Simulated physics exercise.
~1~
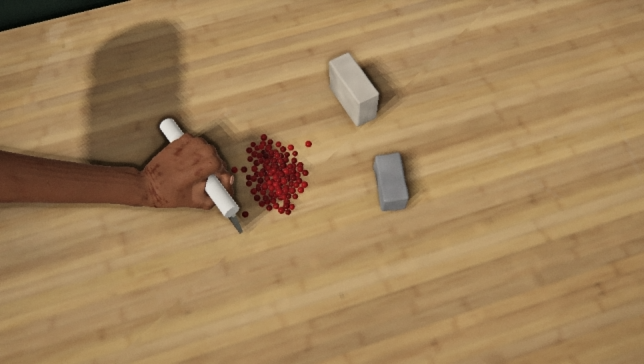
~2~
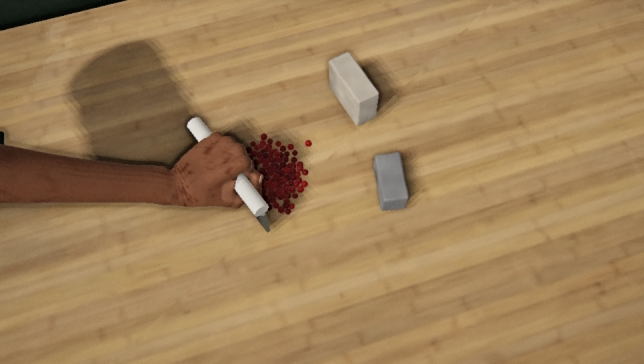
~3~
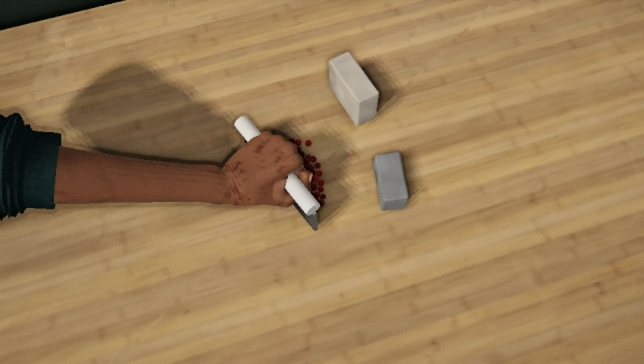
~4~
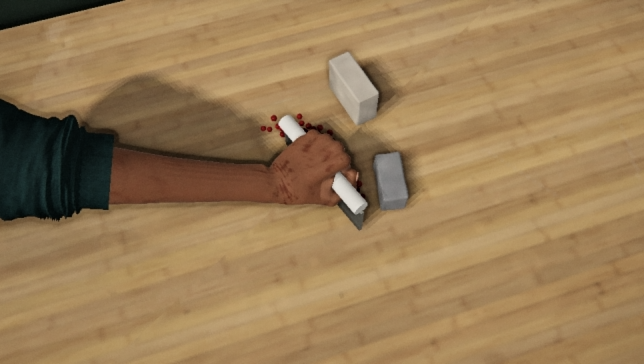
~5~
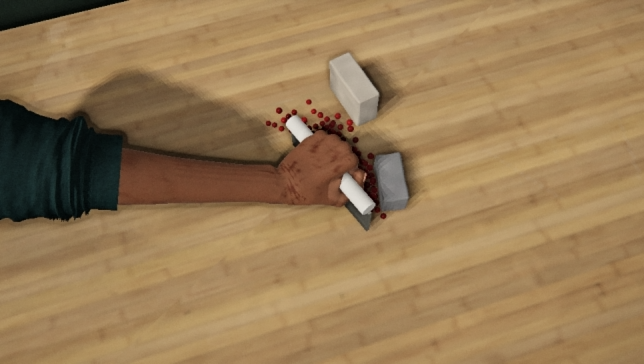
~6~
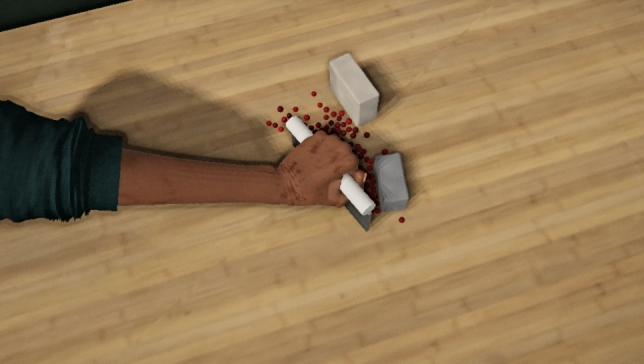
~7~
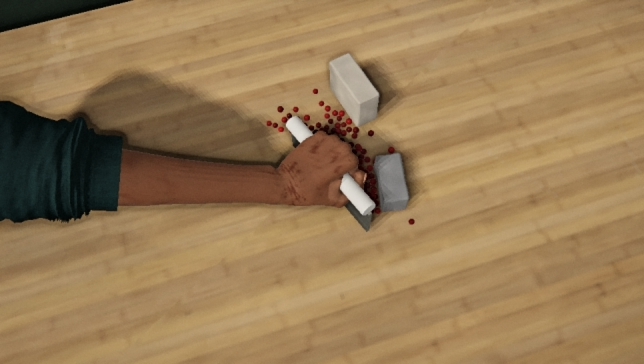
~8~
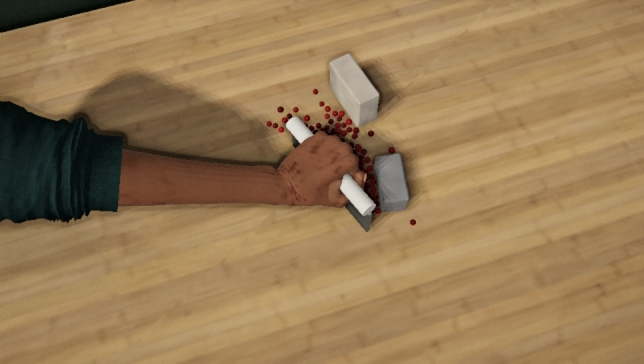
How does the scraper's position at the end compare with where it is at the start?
At the start the scraper is on the left, clear of the two blocks, and by the end it is farther right, resting close beside the darker grey block.
